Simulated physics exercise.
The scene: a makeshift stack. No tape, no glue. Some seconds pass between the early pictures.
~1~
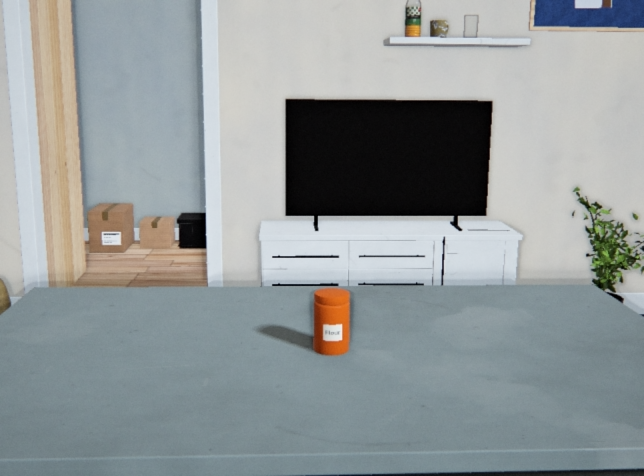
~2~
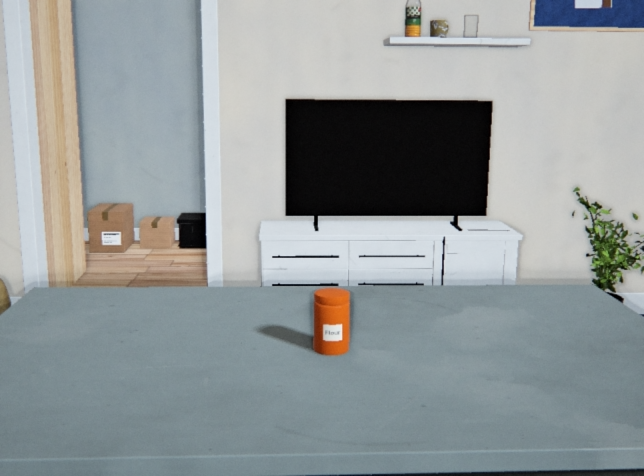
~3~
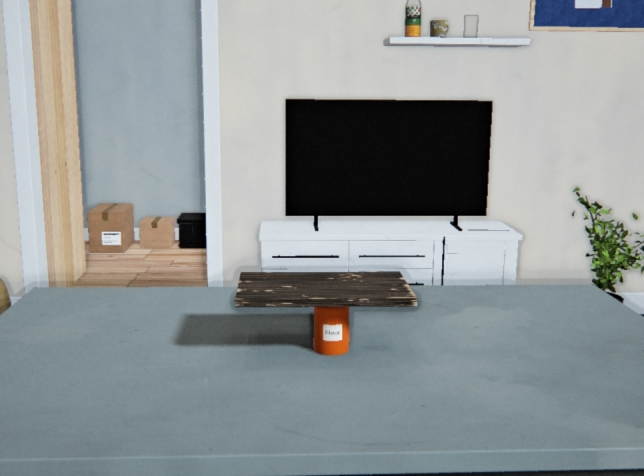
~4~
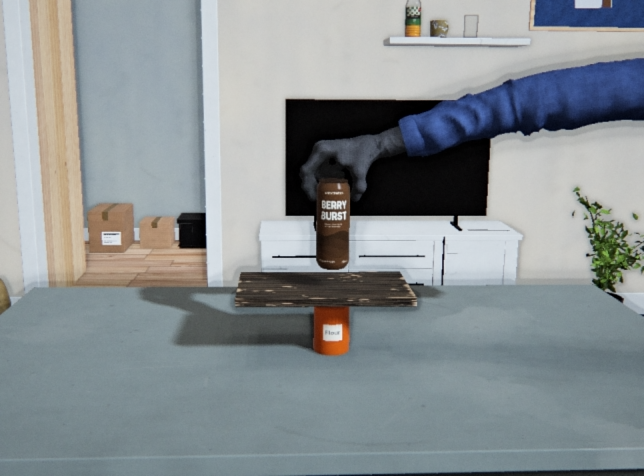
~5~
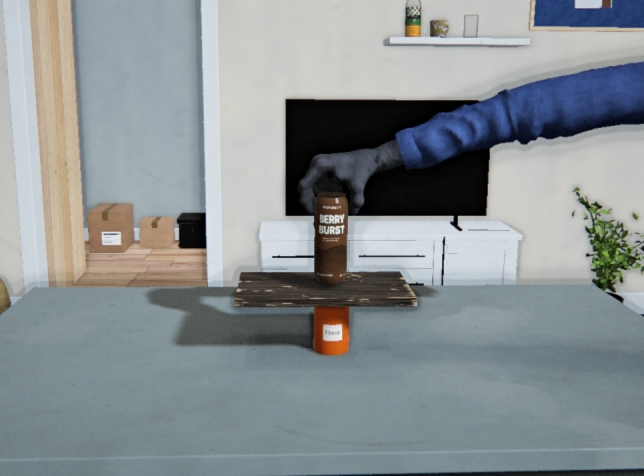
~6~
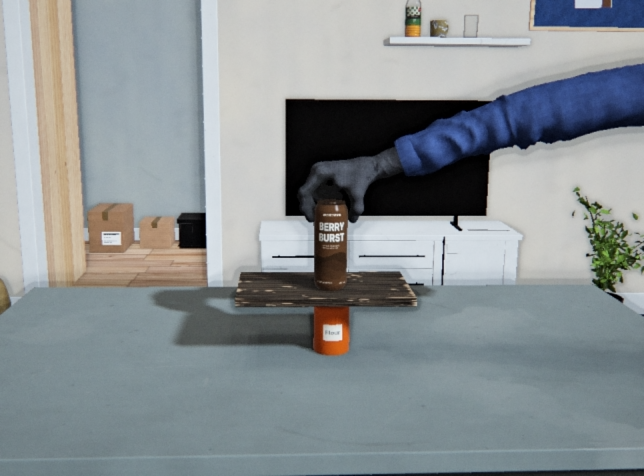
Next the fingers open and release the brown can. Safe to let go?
In the end the stack stays up.
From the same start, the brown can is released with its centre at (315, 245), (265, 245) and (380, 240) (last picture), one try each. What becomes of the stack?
First, it stays up; second, it comes apart; third, it holds.
Then, 0.20 s on from there, no change.
Then, 0.60 s on from there, brown can resting near (331, 246).
In the end, all 3 unmoved. At the end, from the last picture's camera, brown can near (331, 246). The stack keeps its balance.
